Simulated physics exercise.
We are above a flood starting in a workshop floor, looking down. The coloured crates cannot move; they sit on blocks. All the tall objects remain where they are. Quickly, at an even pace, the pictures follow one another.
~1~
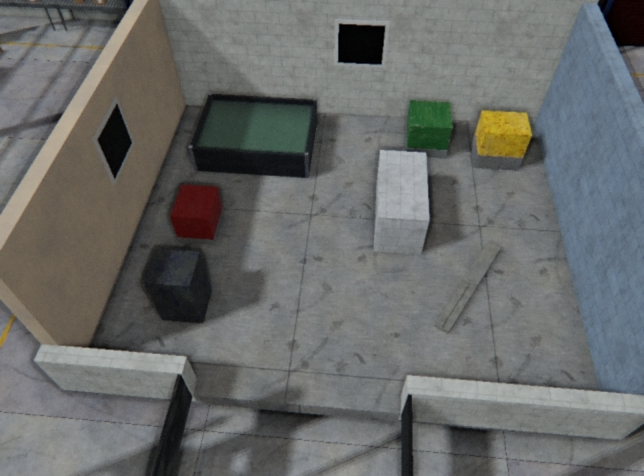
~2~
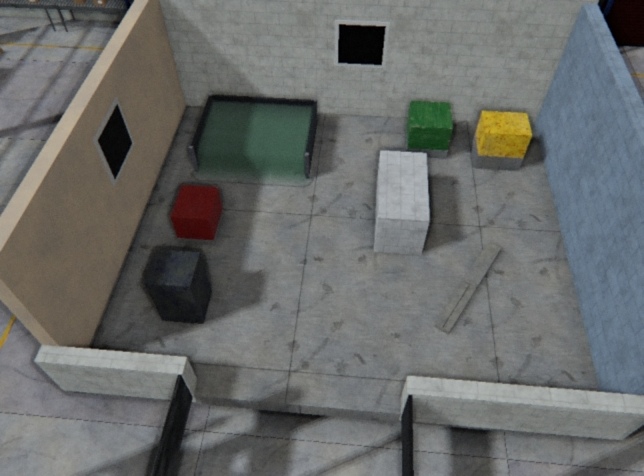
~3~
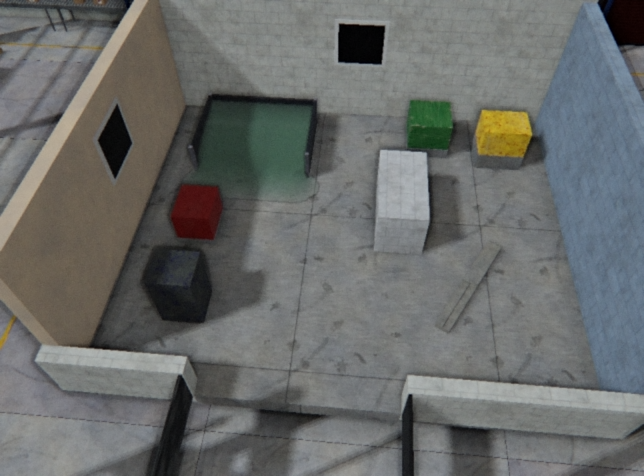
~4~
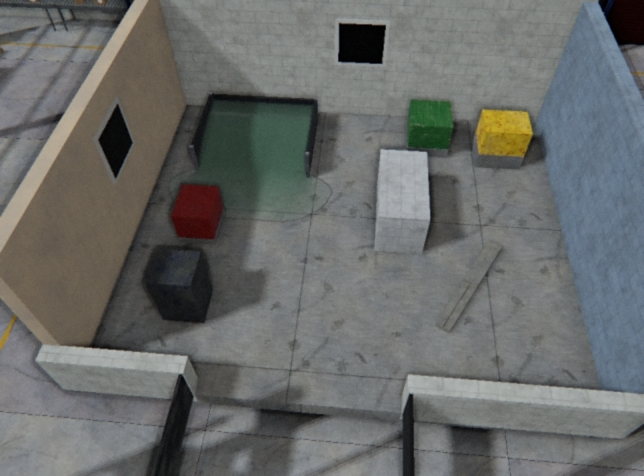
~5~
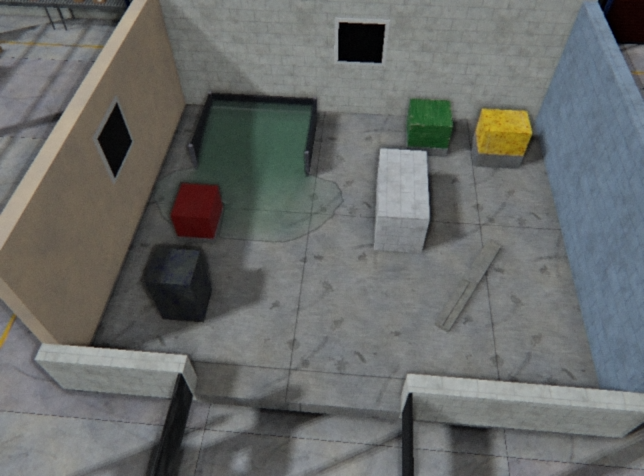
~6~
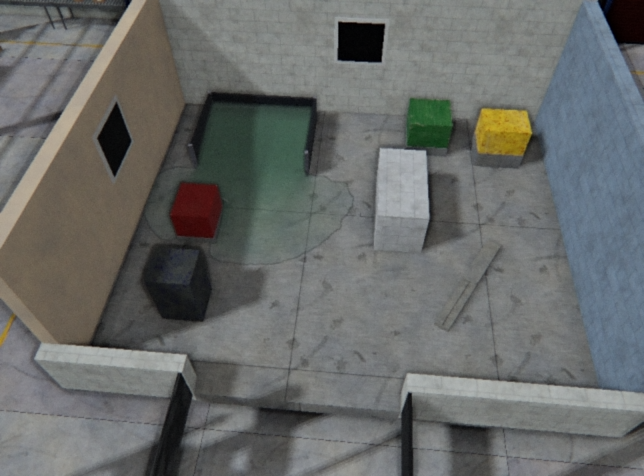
A workshop floor of grey concrete is seen from above, enclosed by a pale brick back wall, a tan wall on the left and a blue one on the right. A dark-framed tank of green water stands at the back left, with red and black blocks below it and white, green and yellow blocks at right. The tank's front opens and water pours out, spreading thinly toward the viewer and rightward past the red block, while the camera stays still.
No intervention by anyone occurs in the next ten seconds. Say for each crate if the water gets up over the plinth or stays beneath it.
At the red crate the water gets over; at the green crate the water stays beneath; at the yellow crate the water stays beneath.
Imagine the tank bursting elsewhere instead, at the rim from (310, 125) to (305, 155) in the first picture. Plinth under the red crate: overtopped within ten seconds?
I'd say the red crate is untouched.
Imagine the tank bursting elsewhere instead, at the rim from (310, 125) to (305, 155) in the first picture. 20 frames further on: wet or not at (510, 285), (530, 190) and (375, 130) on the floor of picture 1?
Okay, the first is left untouched, the next is waterlogged, and the last is waterlogged.
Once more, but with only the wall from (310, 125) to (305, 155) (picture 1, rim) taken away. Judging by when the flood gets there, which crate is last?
It's the crate marked red.
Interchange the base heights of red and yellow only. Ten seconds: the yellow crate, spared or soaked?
The yellow one is not reached.
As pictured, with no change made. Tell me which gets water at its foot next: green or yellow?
Answer: The one in green.
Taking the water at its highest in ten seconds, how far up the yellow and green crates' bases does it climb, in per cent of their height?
About 0 % and 10 %.
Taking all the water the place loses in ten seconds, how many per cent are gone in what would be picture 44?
That comes to 80 per cent, as I work it out.
A moment on, water covers 25 % of the floor; the red crate water round its plinth, the green crate not reached, the yellow crate not reached.
Next, water covers 40 % of the floor; the red crate water round its plinth, the green crate not reached, the yellow crate not reached.
Then, water covers 50 % of the floor; the red crate water round its plinth, the green crate not reached, the yellow crate not reached.
Later, water covers 60 % of the floor; the red crate water round its plinth, the green crate not reached, the yellow crate not reached.
In the end, water covers 75 % of the floor; the red crate was topped, the green crate stayed above the water, the yellow crate stayed above the water.
